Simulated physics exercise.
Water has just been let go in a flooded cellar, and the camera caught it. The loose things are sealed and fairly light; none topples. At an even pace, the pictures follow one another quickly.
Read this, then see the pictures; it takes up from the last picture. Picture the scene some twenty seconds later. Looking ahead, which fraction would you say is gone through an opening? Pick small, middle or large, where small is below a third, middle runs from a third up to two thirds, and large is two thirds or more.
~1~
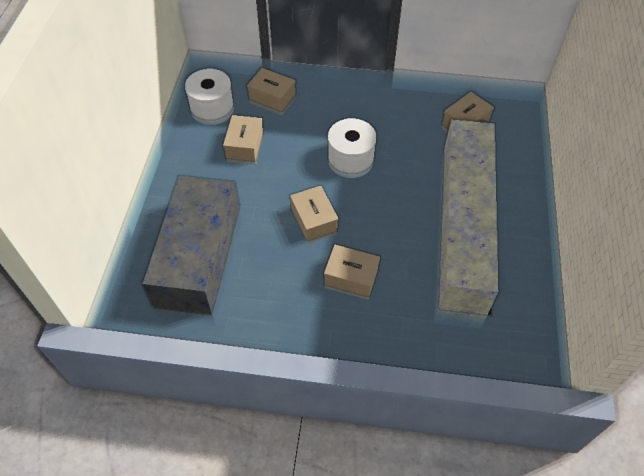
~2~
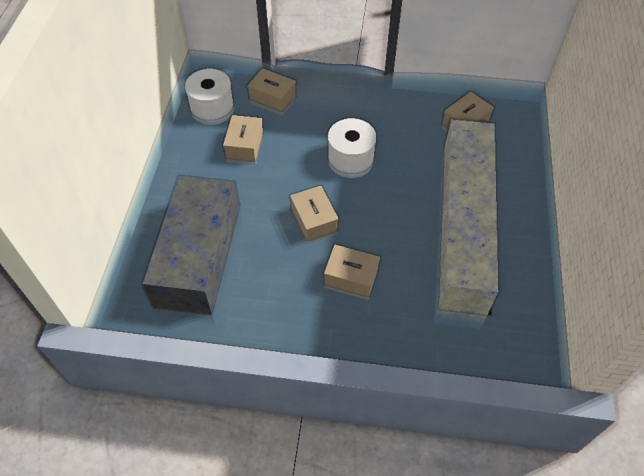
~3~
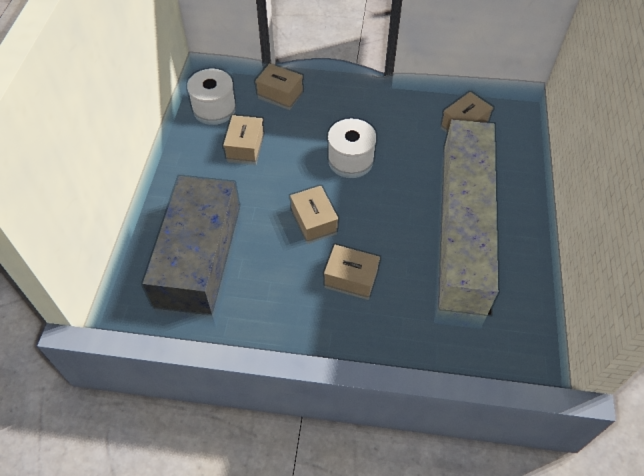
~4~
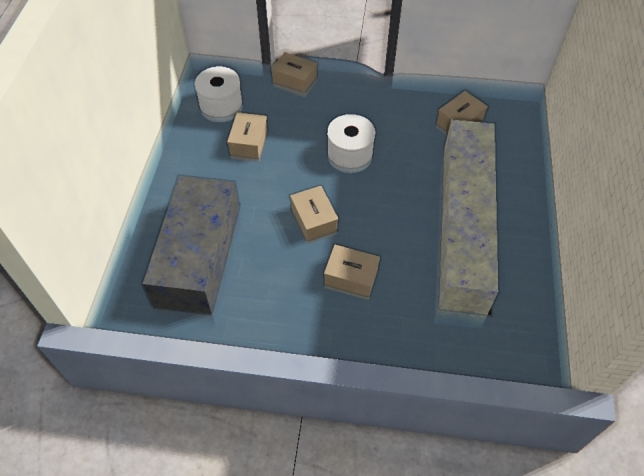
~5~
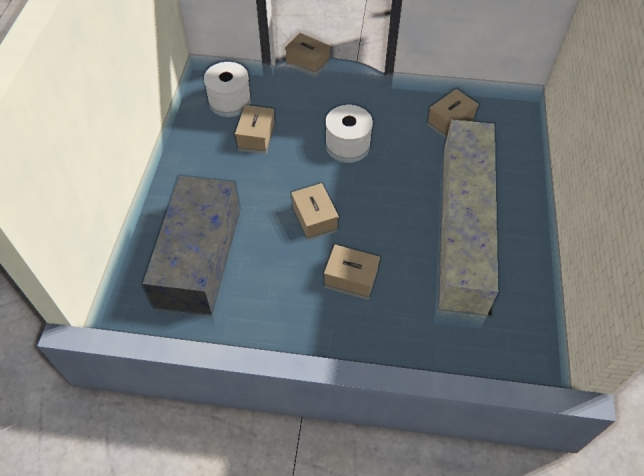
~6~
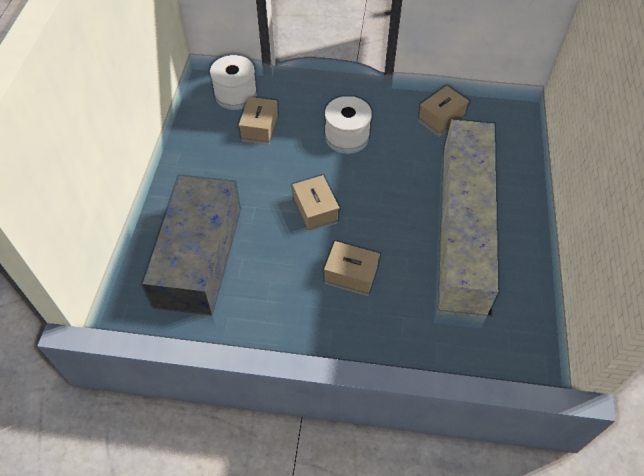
Large.
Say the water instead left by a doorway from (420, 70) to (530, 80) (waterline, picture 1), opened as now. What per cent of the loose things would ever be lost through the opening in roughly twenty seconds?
My guess is close to 90 percent.
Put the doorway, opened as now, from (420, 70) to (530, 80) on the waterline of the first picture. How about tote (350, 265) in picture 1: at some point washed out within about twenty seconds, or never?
For that one: Still in.
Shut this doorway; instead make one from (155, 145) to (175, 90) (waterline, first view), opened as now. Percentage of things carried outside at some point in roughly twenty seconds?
Share: Near 90 %.
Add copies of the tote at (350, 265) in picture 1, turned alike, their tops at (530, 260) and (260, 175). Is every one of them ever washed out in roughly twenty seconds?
Result, in order - stuck, escaped.
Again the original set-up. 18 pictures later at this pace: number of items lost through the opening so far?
I make it 6.
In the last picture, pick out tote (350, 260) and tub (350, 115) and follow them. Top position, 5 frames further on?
Look for them close to (344, 219) and (336, 44).
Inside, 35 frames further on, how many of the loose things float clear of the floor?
0.
A moment on, 1 of 7 are out; 6 afloat.
Next, 6 of 7 are out; 1 afloat.
Later, 7 of 7 are out; 0 afloat.
In the end, 7 of 7 are out; 0 afloat.
